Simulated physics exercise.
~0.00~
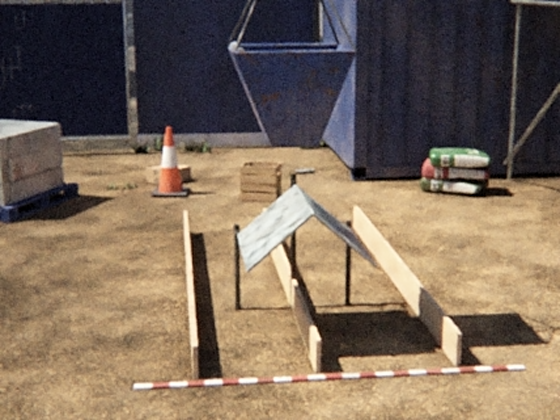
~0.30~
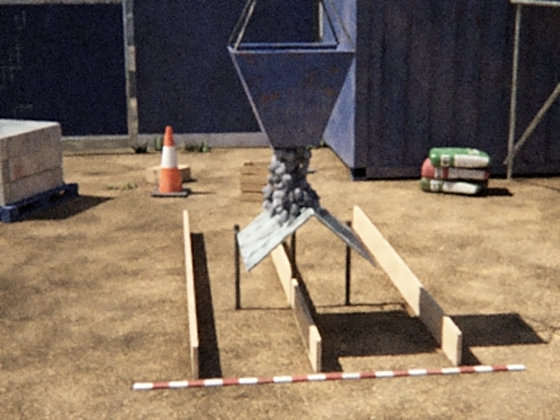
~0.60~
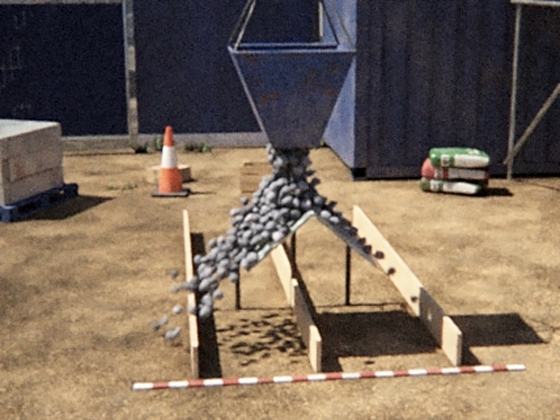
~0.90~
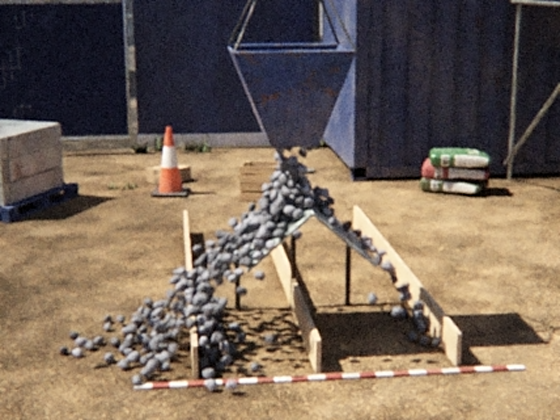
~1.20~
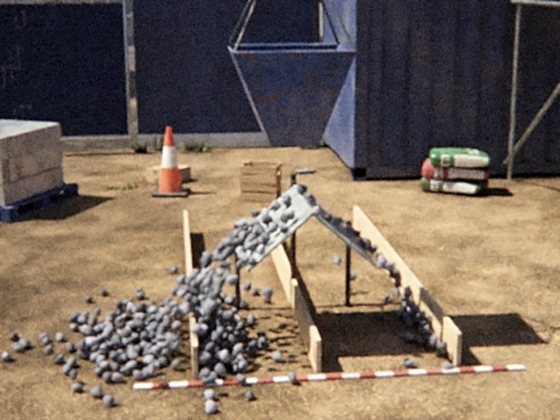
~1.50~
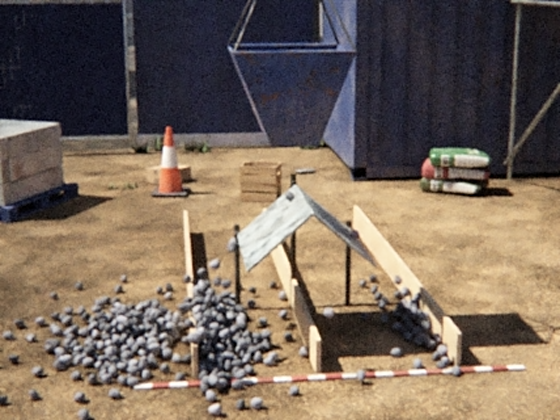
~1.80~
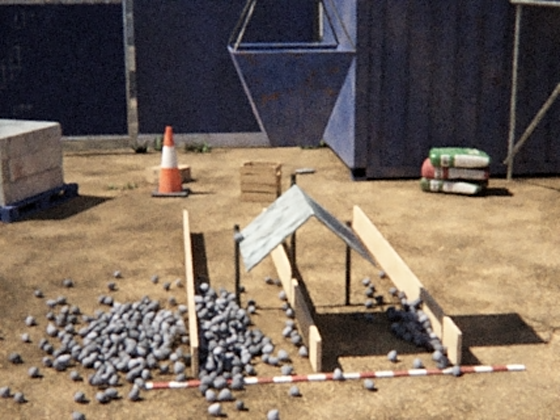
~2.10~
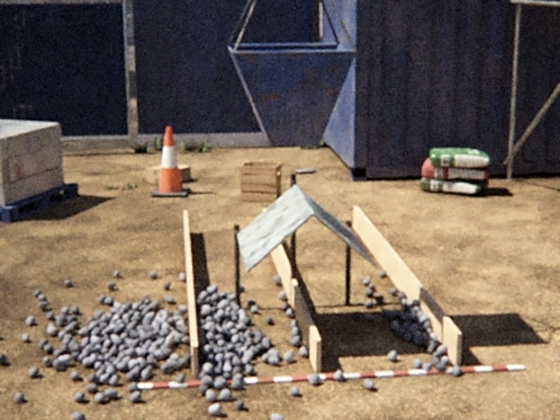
In this clip, grey rounded stones pour from a blue skip onto a peaked steel roof between wooden boards, sliding mostly down the left slope and some down the right, and finally rest heaped in the left bay and beyond its outer board, with a smaller pile in the right bay.
